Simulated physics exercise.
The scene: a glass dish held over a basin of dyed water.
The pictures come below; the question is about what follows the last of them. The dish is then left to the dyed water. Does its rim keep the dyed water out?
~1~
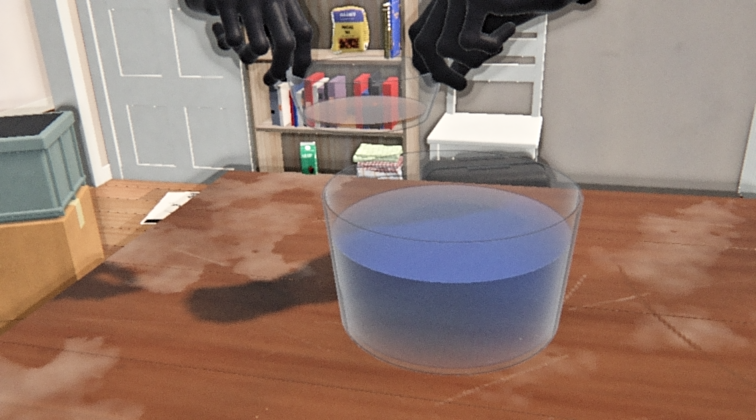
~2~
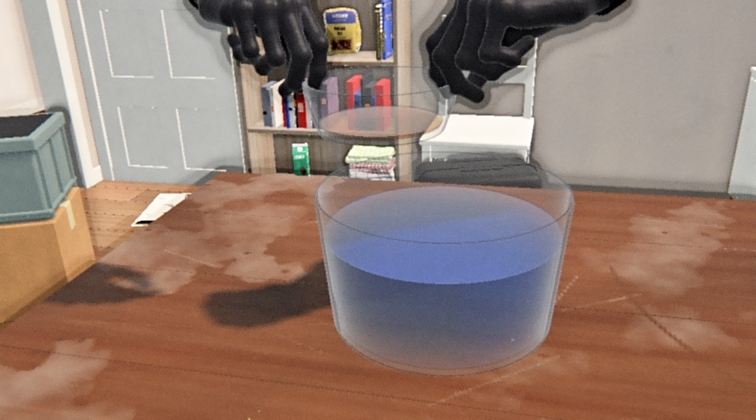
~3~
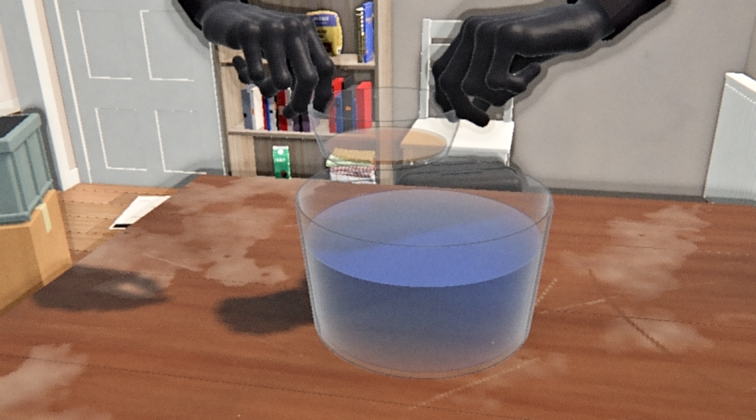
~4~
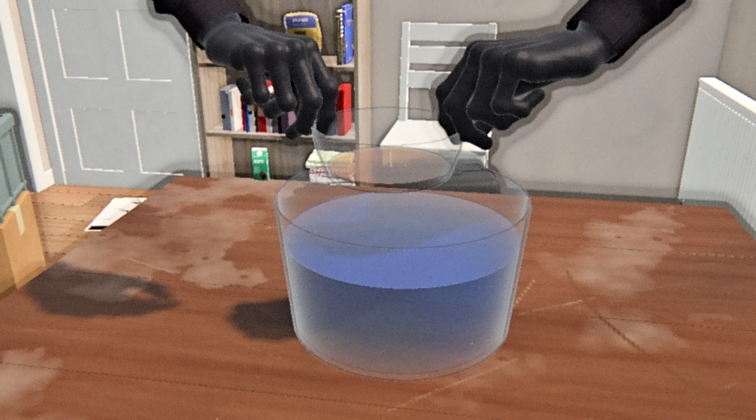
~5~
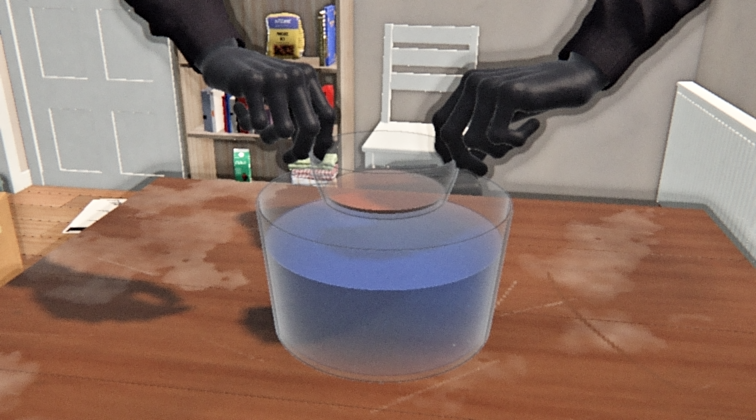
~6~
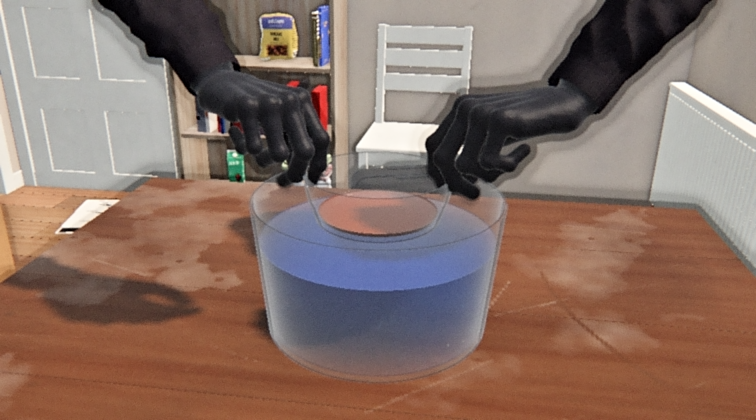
Yes, it stays afloat.
Next, the dish dips into the dyed water.
After that, it bobs and steadies.
Finally, the dish floats with about half of its side showing.
